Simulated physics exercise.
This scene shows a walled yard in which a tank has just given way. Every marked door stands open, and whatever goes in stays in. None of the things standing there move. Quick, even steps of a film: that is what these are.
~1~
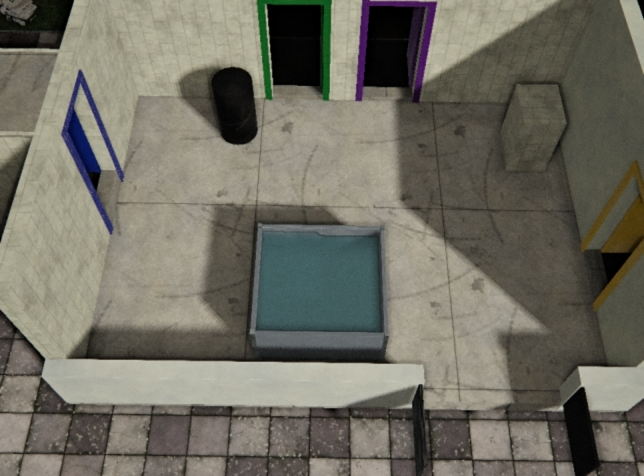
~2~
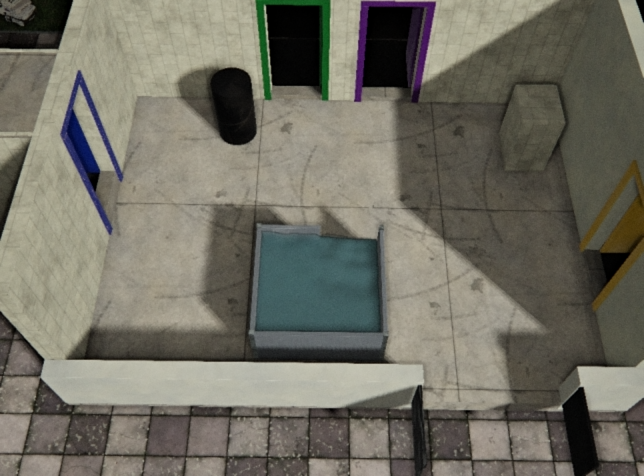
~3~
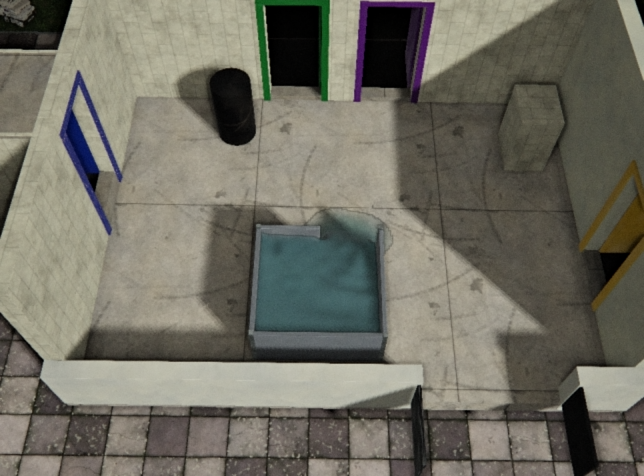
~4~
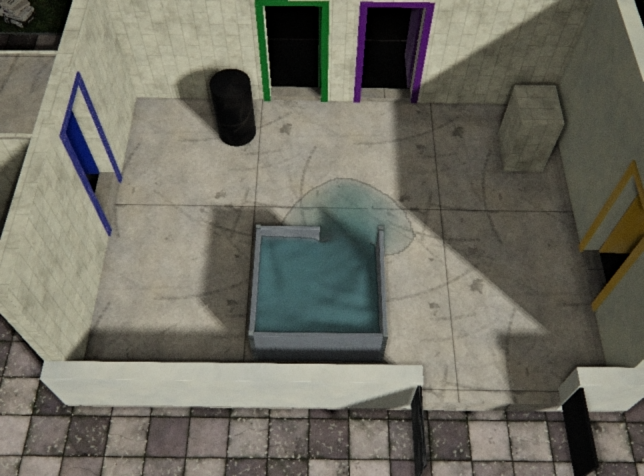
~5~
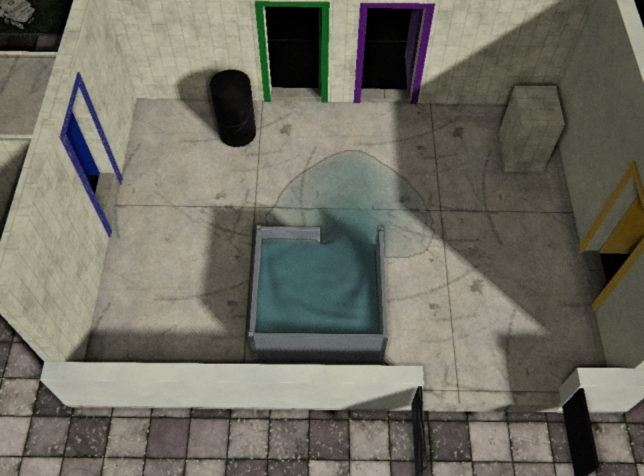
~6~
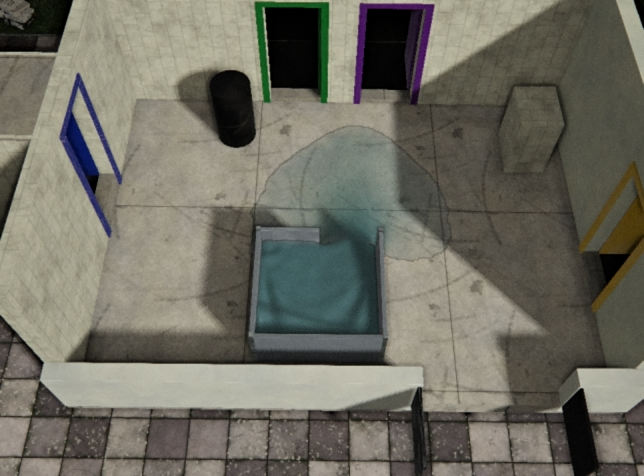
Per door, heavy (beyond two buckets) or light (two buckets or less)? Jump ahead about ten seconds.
Blue door - light; green door - heavy; purple door - heavy; yellow door - light.
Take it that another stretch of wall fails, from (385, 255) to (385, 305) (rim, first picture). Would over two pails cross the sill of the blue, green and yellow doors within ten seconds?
Door by door: Blue remains below the line; green remains below the line; yellow crosses the line.
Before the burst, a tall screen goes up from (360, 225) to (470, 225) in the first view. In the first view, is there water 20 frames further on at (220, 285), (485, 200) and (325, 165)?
Results in order: Bone-dry / bone-dry / swamped.
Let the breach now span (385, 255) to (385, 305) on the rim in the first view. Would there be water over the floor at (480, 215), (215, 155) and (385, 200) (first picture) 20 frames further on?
Log: Point 1 inundated; point 2 unreached; point 3 unreached.
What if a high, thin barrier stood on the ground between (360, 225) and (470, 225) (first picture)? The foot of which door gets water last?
The blue one comes last.
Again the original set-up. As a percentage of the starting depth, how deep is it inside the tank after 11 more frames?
It works out to roughly 48 %.
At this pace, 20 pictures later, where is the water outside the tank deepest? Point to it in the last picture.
It should be close to (551, 114).
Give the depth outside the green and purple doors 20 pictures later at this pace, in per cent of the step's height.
Some 150 percent, then some 150 percent.
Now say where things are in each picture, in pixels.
The first frame shows the water tank at (320, 280) is whole and still.
In the second frame, water pours out on the water tank's far side and has run to a hidden place.
In the third frame, the front is at (329, 213), out from the gap on the water tank's far side.
In the fourth frame, the front is at (336, 184), out from the gap on the water tank's far side.
In the fifth frame, the front is at (361, 156), out from the gap on the water tank's far side.
In the sixth frame, water pours out on the water tank's far side and has run to (356, 129).
A moment on, water covers 35 % of the floor; the blue door not reached, the green door under two buckets in, the purple door over two buckets in, the yellow door not reached.
Next, water covers 40 % of the floor; the blue door not reached, the green door over two buckets in, the purple door far over two buckets in, the yellow door not reached.
Then, water covers 50 % of the floor; the blue door not reached, the green door far over two buckets in, the purple door far over two buckets in, the yellow door not reached.
Later, water covers 75 % of the floor; the blue door wet at the sill, nothing in, the green door far over two buckets in, the purple door far over two buckets in, the yellow door wet at the sill, nothing in.
In the end, water covers 95 % of the floor; the blue door wet at the sill, nothing in, the green door far over two buckets in, the purple door far over two buckets in, the yellow door wet at the sill, nothing in.
